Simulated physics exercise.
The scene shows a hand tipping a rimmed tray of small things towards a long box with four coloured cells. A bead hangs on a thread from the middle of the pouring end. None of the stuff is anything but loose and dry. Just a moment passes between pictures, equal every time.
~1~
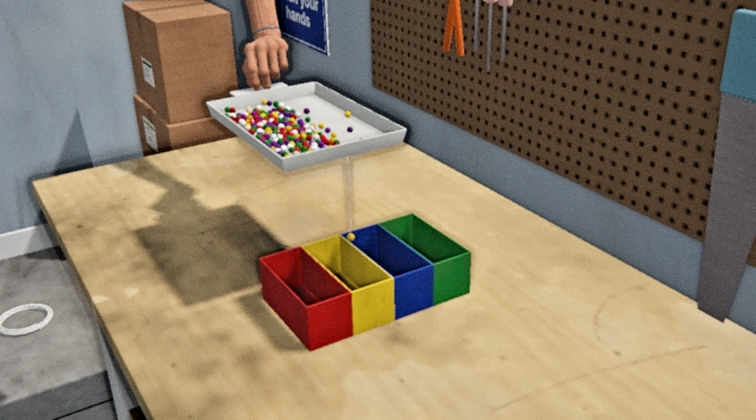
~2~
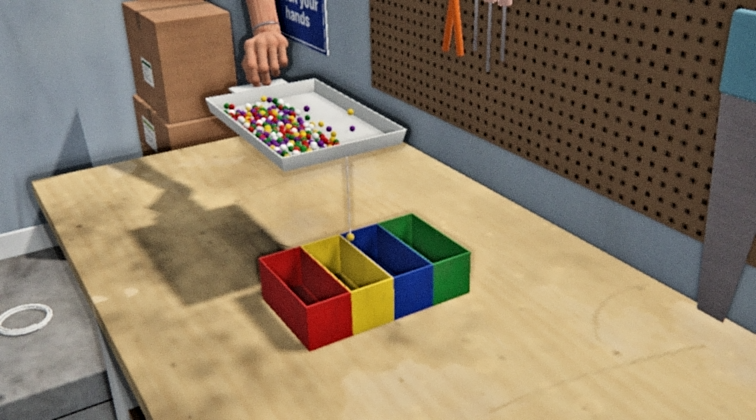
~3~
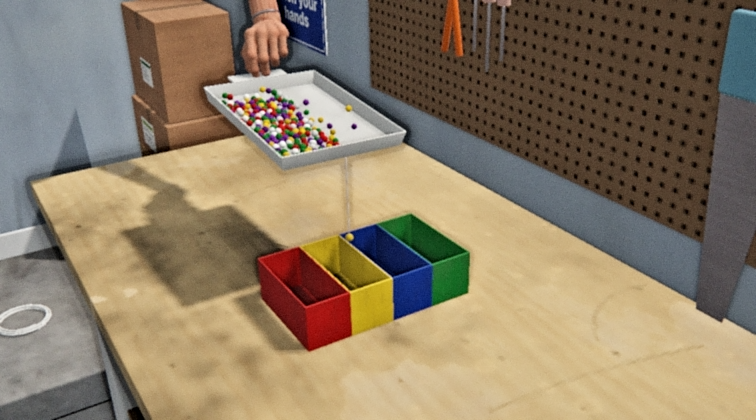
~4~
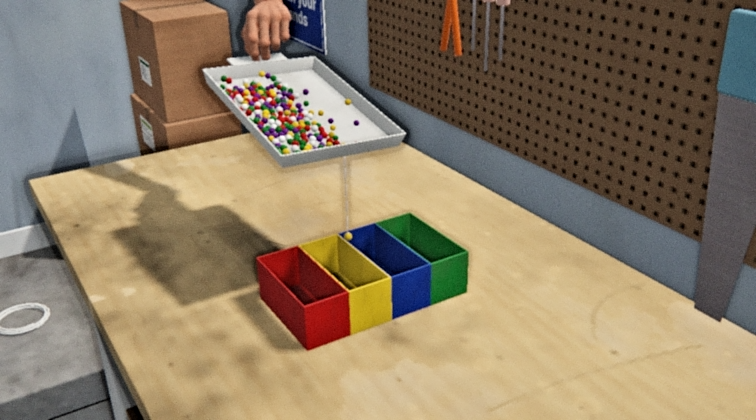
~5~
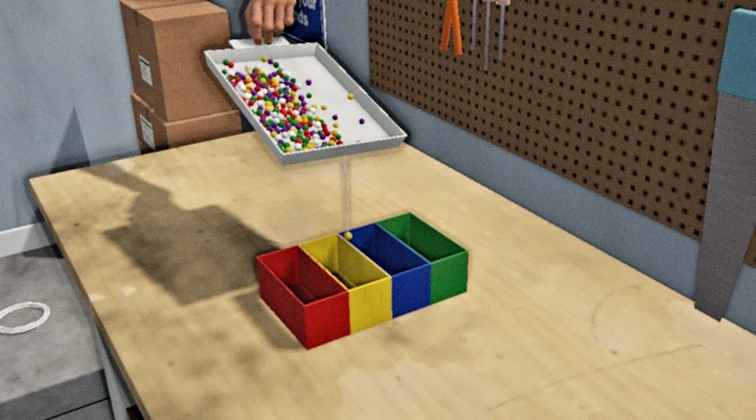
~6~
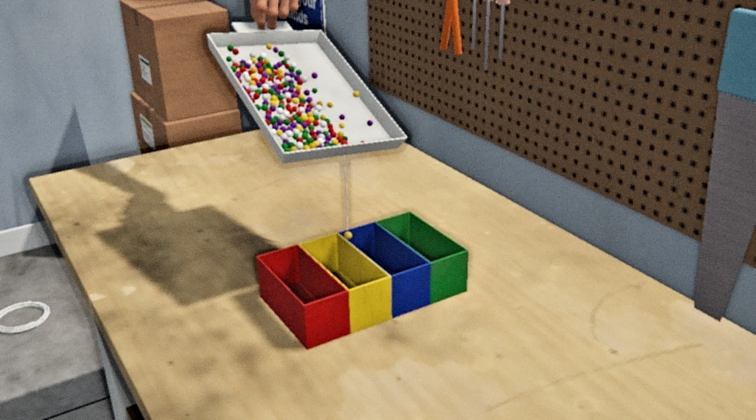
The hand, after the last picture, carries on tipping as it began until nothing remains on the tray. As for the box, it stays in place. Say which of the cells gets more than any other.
That would be the green cell.
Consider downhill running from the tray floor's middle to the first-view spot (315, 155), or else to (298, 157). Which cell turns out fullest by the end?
The first time it is that red cell, and the second time it is the cell in red.
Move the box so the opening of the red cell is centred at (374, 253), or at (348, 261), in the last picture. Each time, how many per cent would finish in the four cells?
Around 90 then around 90 per cent.
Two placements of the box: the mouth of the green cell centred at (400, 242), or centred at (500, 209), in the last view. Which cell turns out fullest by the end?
In order: The cell in green, the cell in red.
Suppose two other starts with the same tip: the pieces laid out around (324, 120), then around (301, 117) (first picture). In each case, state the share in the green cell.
In order, roughly 50 % and 50 %.
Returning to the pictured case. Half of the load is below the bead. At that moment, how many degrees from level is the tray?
Close to 95 degrees, I reckon.
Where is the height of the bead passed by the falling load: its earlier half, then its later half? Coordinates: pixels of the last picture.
Around (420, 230) at first; around (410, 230) after that.
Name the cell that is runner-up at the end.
Next after the leader comes the blue cell.
Soon after the last picture, tray tipped steeply; about two thirds on the tray; a stray few in the blue cell; a stray few in the green cell; about a quarter falling or outside the box.
A little later, tray tipped past a quarter turn; a small part on the tray; about a third in the green cell; about a quarter in the blue cell; a small part in the yellow cell; a stray few in the red cell; about a quarter falling or outside the box.
Later still, tray tipped past a quarter turn; about half in the green cell; about a third in the blue cell; a small part in the yellow cell; a stray few in the red cell; a small part falling or outside the box.
By the end, tray tipped past a quarter turn; about half in the green cell; about a third in the blue cell; a small part in the yellow cell; a stray few in the red cell; a small part outside the box.
